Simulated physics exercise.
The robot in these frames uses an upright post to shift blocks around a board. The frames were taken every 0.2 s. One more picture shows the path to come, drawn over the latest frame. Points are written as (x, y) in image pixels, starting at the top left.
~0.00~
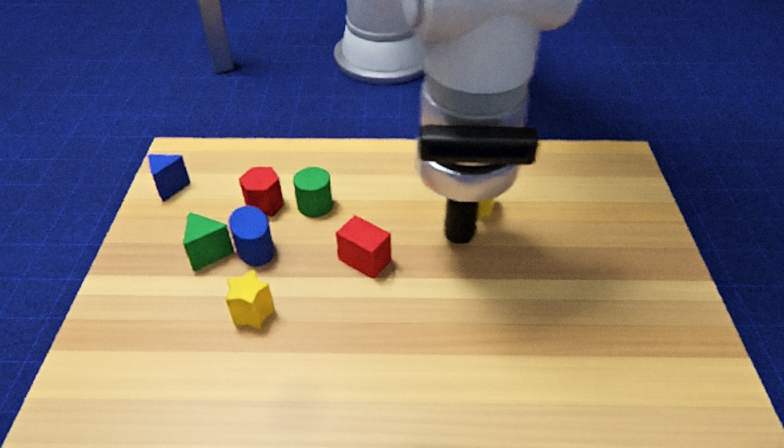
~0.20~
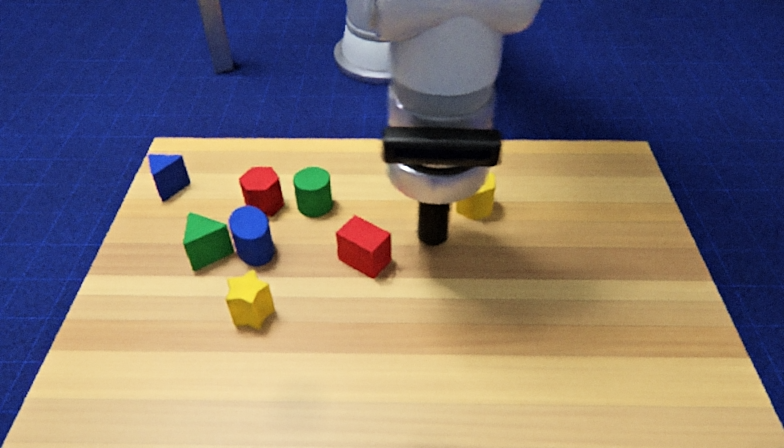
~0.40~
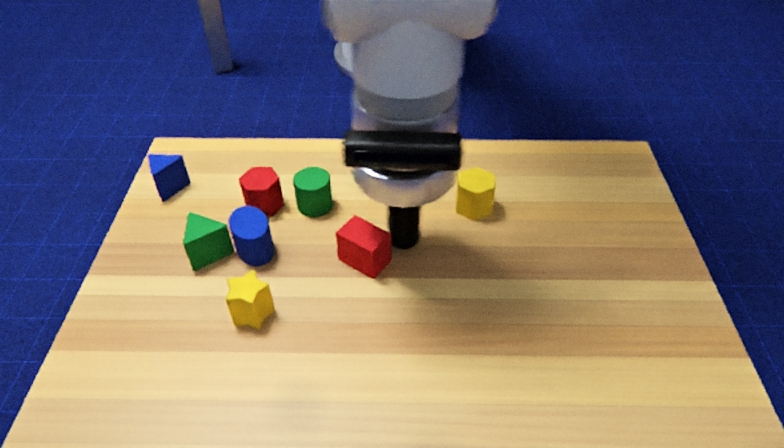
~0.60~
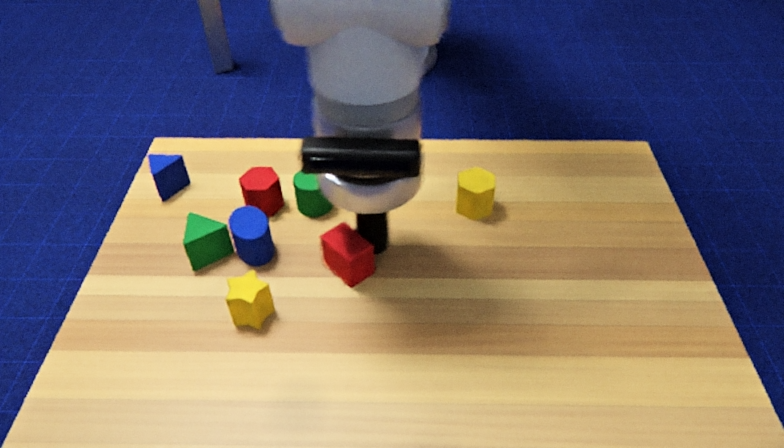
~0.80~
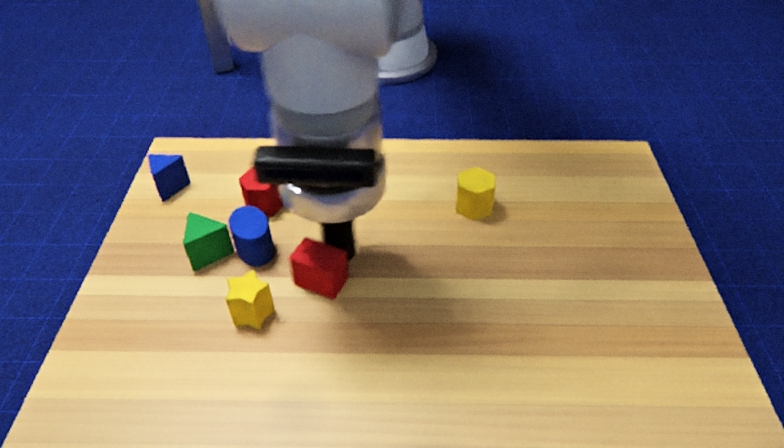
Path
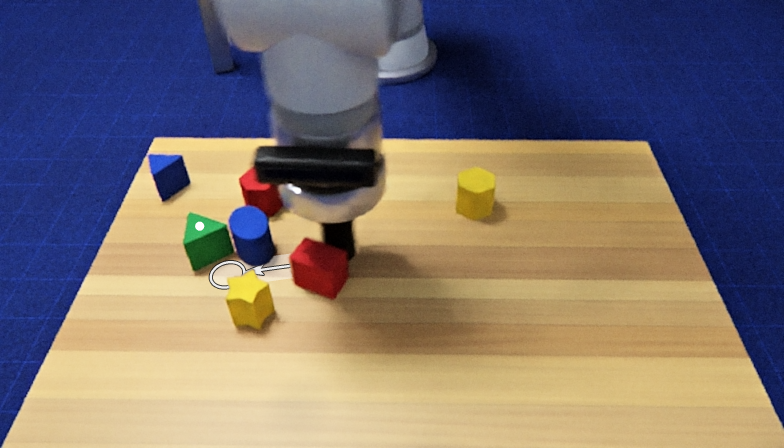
On a wooden board over a blue floor, a robot arm with a dark upright post moves left past a yellow block, meets a red block and pushes it left and slightly nearer, while the other coloured blocks stay still.
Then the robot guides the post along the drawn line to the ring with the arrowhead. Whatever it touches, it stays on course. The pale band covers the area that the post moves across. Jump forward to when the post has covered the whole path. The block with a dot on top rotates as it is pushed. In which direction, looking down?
The block spins anticlockwise.
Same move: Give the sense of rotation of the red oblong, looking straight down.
Viewed from above, counterclockwise.
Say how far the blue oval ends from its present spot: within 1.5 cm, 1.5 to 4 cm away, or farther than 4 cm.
Result: 1.5-4 cm.
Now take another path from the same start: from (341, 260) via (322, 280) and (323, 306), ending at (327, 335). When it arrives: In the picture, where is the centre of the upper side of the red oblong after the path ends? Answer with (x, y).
Its top middle: (283, 292).
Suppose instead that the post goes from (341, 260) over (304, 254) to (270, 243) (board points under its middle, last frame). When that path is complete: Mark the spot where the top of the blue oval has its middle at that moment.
Located at (228, 217).
The drawn path runs from (341, 260) to (228, 275); the dot is on the green triangle.
On the path given first. One third of the way, post at (302, 258); red oblong at (306, 262), turned 25° anticlockwise.
Two thirds of the way, post at (263, 263); green triangle at (194, 225), turned 15° anticlockwise; blue oval at (240, 219), turned 25° clockwise; red oblong at (305, 263), turned 30° anticlockwise.
At the end, post at (225, 268); green triangle at (192, 223), turned 35° anticlockwise; yellow star not moved; blue oval at (232, 217), turned 55° clockwise; red oblong at (305, 263), turned 30° anticlockwise.
